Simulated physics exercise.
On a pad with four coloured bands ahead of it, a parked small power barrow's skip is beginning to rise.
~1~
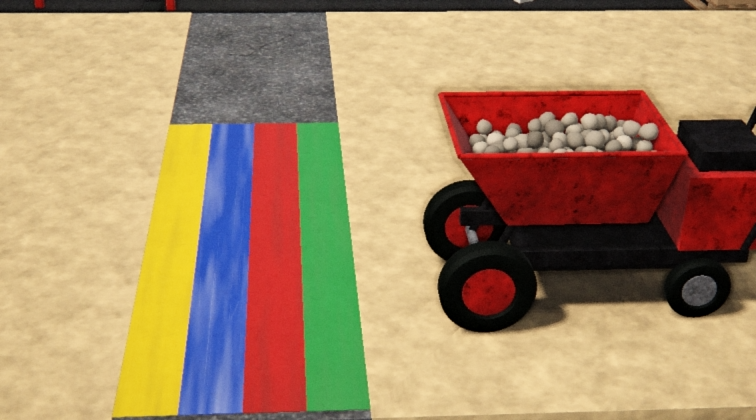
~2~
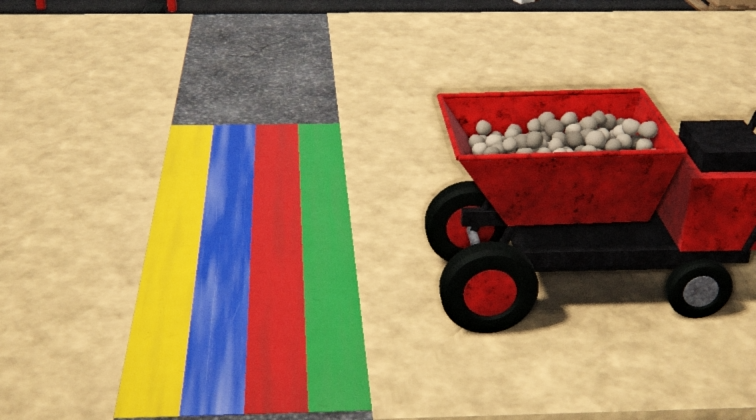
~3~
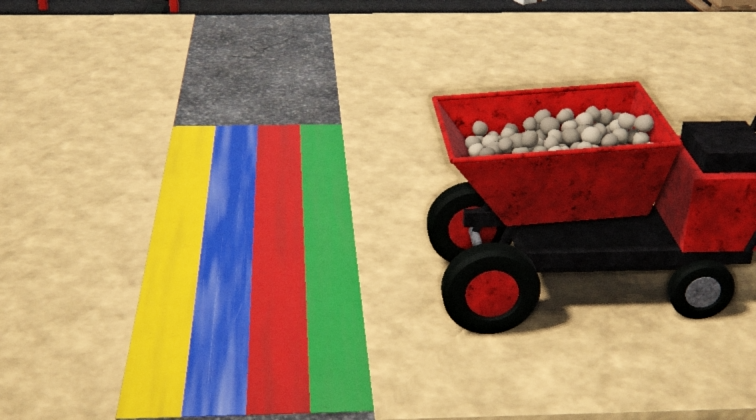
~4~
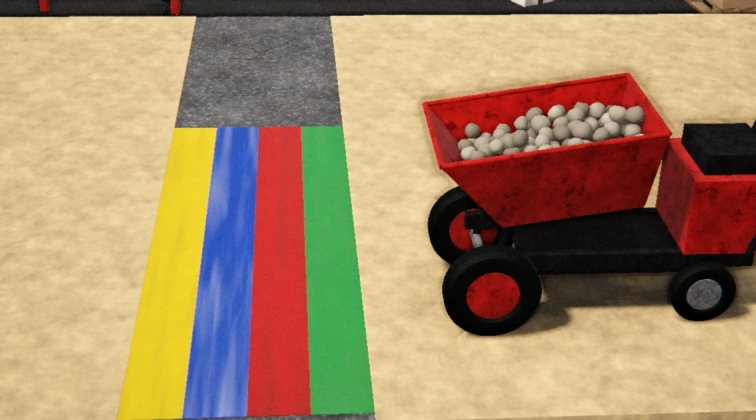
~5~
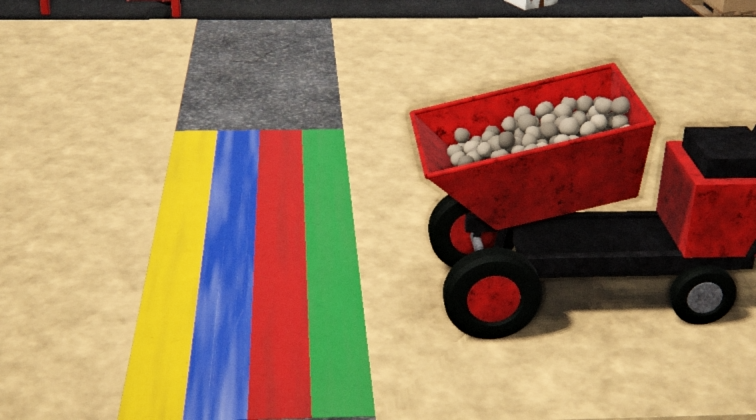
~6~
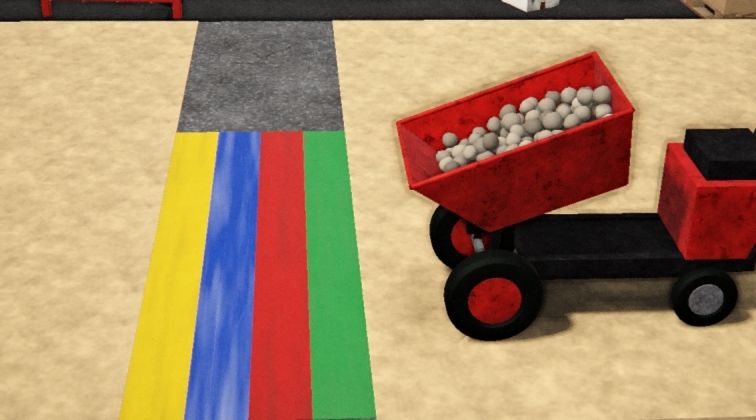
We see a small red power barrow loaded with pale pebbles, parked to the right of yellow, blue, red and green strips; its skip starts level, then steadily tilts toward the left as its right end rises.
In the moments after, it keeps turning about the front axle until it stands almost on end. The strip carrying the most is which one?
That would be the red strip.
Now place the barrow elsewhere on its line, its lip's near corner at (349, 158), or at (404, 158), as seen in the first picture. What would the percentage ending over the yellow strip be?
The first position yields around 40 per cent; the second yields around 20 per cent.
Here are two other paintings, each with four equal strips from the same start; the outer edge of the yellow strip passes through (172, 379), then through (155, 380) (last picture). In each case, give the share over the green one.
I'd put it at some 20 % for the first and some 20 % for the second.
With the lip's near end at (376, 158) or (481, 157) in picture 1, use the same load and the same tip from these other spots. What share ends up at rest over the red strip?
Okay, so the first one ends at 10 % and the second at 30 %.
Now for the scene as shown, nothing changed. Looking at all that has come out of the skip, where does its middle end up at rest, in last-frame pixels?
Around (277, 300).
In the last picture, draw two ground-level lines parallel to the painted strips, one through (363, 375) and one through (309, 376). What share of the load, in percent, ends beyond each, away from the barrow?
Estimate: 90 % and 70 %, respectively.
Shortly afterwards, skip tipped steeply; the whole lot in the skip.
Next, skip tipped right over; the bulk in the skip; a little over the green strip; a little over the red strip; only a few falling.
Some moments later, skip tipped right over; near a quarter in the skip; a little over the green strip; near a third over the red strip; near a quarter over the blue strip; a little over the yellow strip.
In the end, skip tipped right over; a little in the skip; near a quarter over the green strip; near a third over the red strip; near a quarter over the blue strip; a little over the yellow strip; only a few off the paint.
